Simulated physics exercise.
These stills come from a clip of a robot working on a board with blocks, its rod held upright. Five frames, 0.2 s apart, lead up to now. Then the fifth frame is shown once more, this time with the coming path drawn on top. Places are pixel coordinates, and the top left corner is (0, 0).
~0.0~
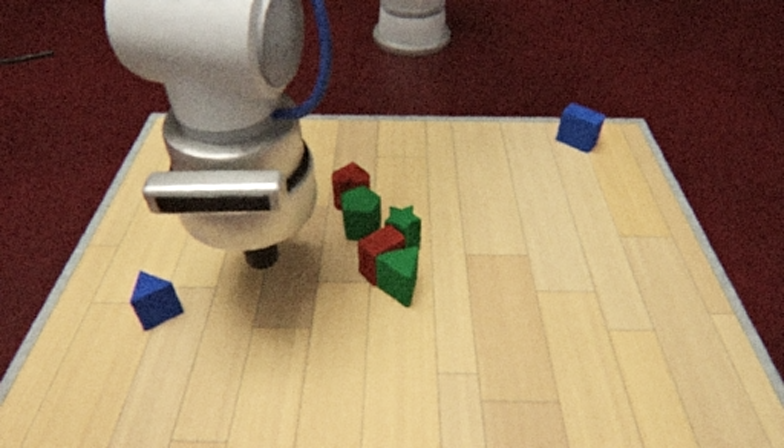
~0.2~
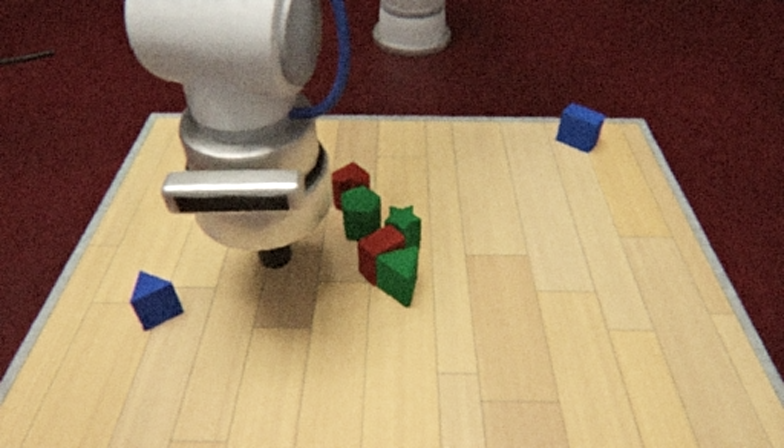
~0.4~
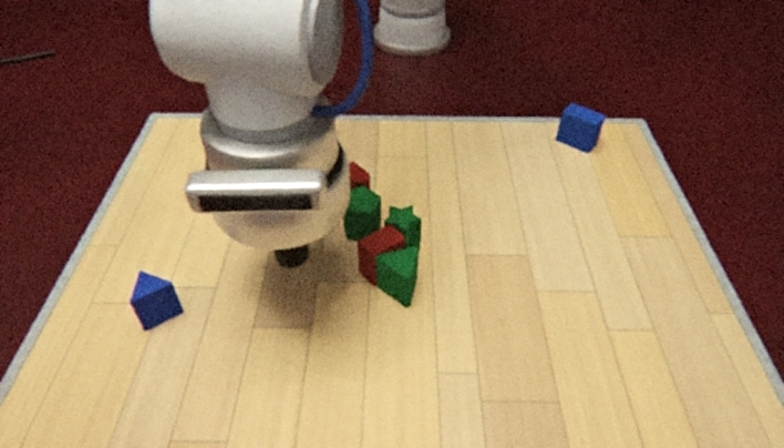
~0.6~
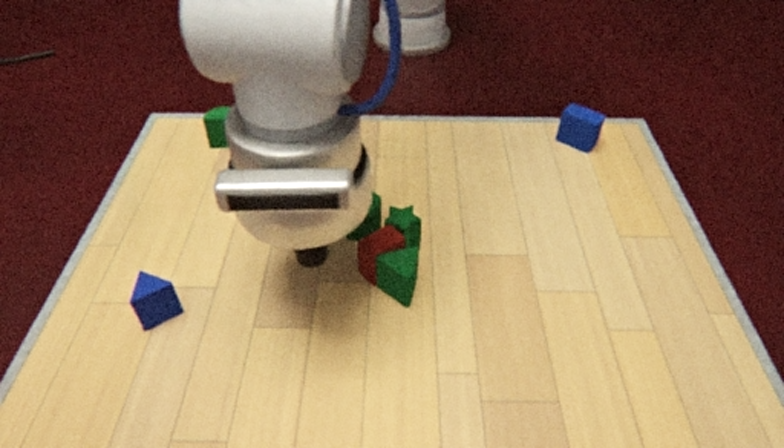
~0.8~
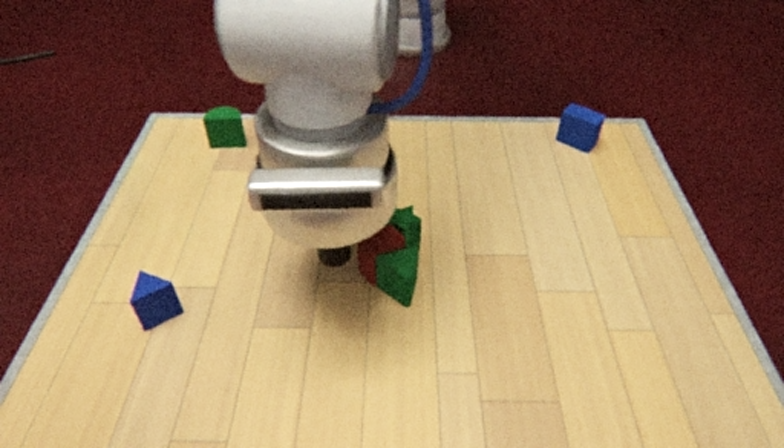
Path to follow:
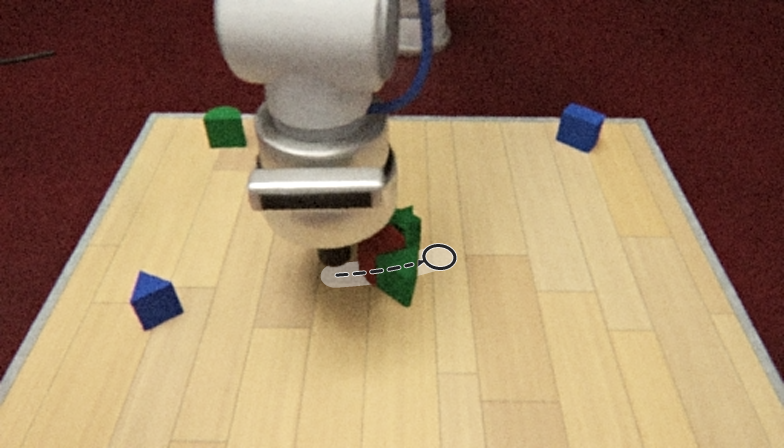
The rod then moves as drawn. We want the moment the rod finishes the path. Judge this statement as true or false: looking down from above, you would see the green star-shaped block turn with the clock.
The claim does not hold.
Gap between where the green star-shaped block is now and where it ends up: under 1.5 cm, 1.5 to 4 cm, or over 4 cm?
From 1.5 to 4 cm.
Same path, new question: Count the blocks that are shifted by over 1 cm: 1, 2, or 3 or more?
My best guess is that a pair of blocks move over 1 cm.
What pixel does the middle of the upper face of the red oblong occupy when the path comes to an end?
Expect it around (479, 229).
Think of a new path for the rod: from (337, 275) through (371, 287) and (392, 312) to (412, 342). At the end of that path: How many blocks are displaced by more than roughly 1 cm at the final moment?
Number moved: 2.
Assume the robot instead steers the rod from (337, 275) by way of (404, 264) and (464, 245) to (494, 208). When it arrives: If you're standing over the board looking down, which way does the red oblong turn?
It turns round clockwise.
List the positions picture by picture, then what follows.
In the first frame, tip of the rod at (263, 259), middles of tops, red oblong at (381, 239), green triangle at (401, 259), green star-shaped block at (403, 215).
In the second frame, rod at (276, 258), nothing pushed.
In the third frame, rod at (292, 258), nothing pushed.
In the fourth frame, rod at (312, 257), nothing pushed.
In the fifth frame, rod at (335, 256), red oblong at (381, 239), green triangle at (401, 259), green star-shaped block at (403, 215).
The line goes from (337, 275) via (390, 269), ending at (439, 257).
The first path, step by step. One third of the way, rod at (372, 253); red oblong at (410, 237), turned 15° clockwise; green star-shaped block at (412, 214), turned 45° anticlockwise.
Two thirds of the way, rod at (408, 247); red oblong at (445, 233), turned 30° clockwise; green star-shaped block at (415, 211), turned 55° anticlockwise.
At the end, rod at (441, 238); red oblong at (479, 229), turned 45° clockwise; green triangle unmoved; green star-shaped block at (427, 207), turned 120° anticlockwise.
